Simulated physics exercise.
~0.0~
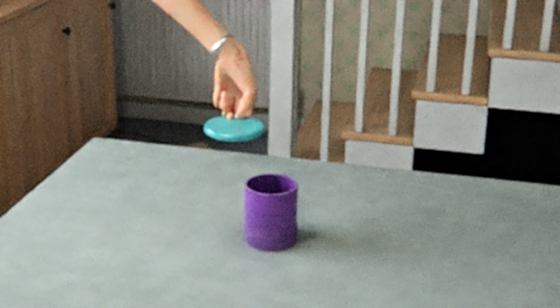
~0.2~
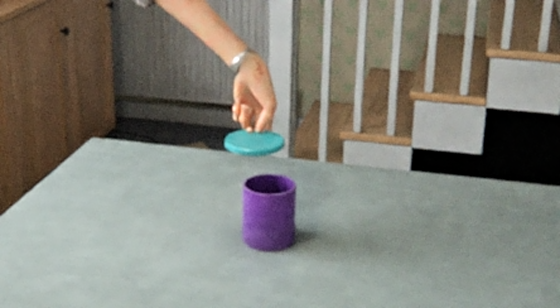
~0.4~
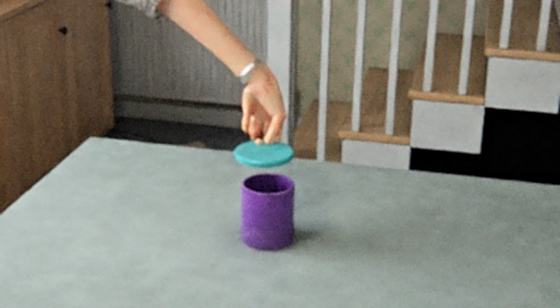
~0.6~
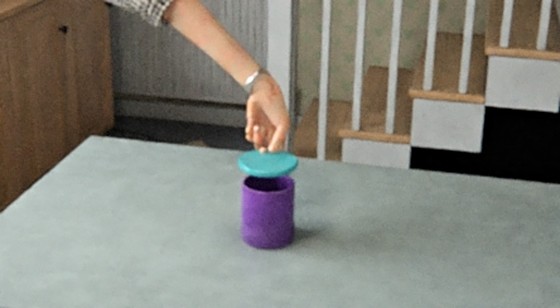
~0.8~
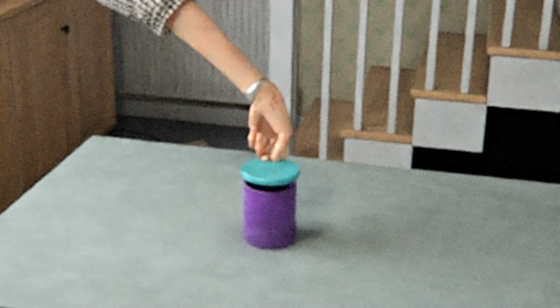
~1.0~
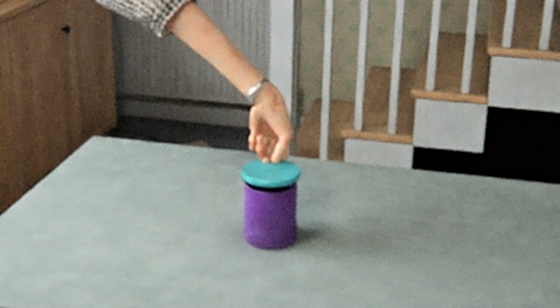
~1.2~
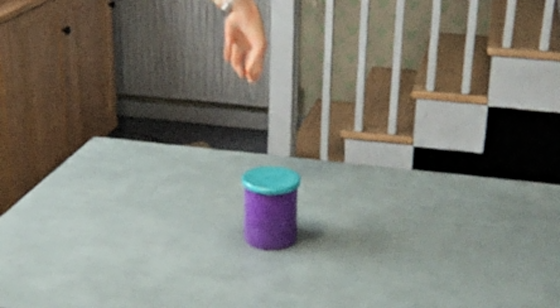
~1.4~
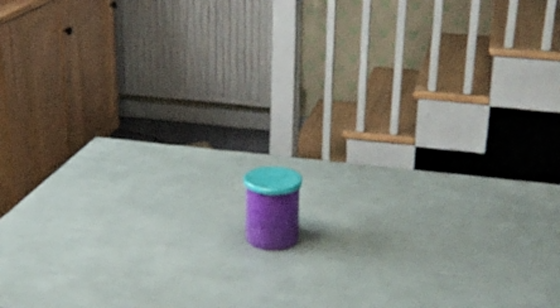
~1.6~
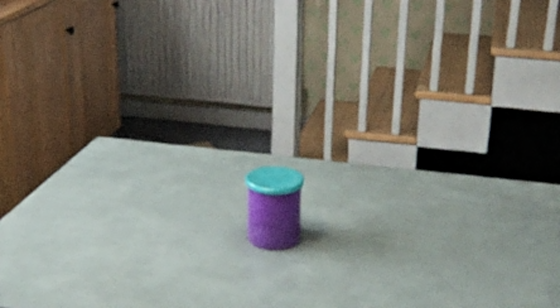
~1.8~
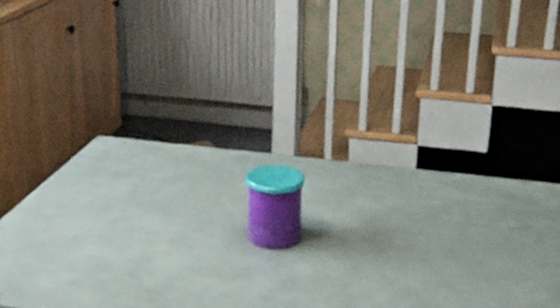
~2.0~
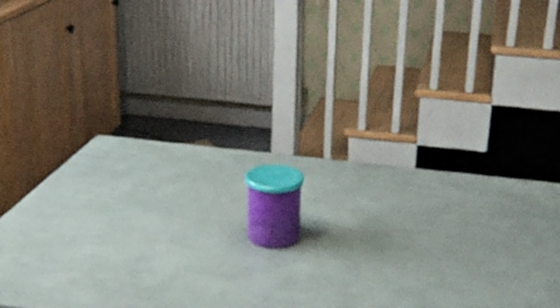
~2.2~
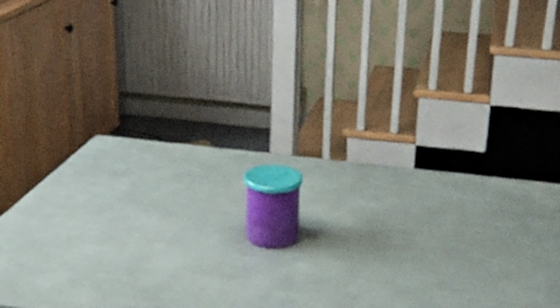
A hand held a turquoise lid above an open purple container on a gray table, moved it to the right and lowered it onto the rim, then let go and withdrew, leaving the container standing with the lid covering its opening.
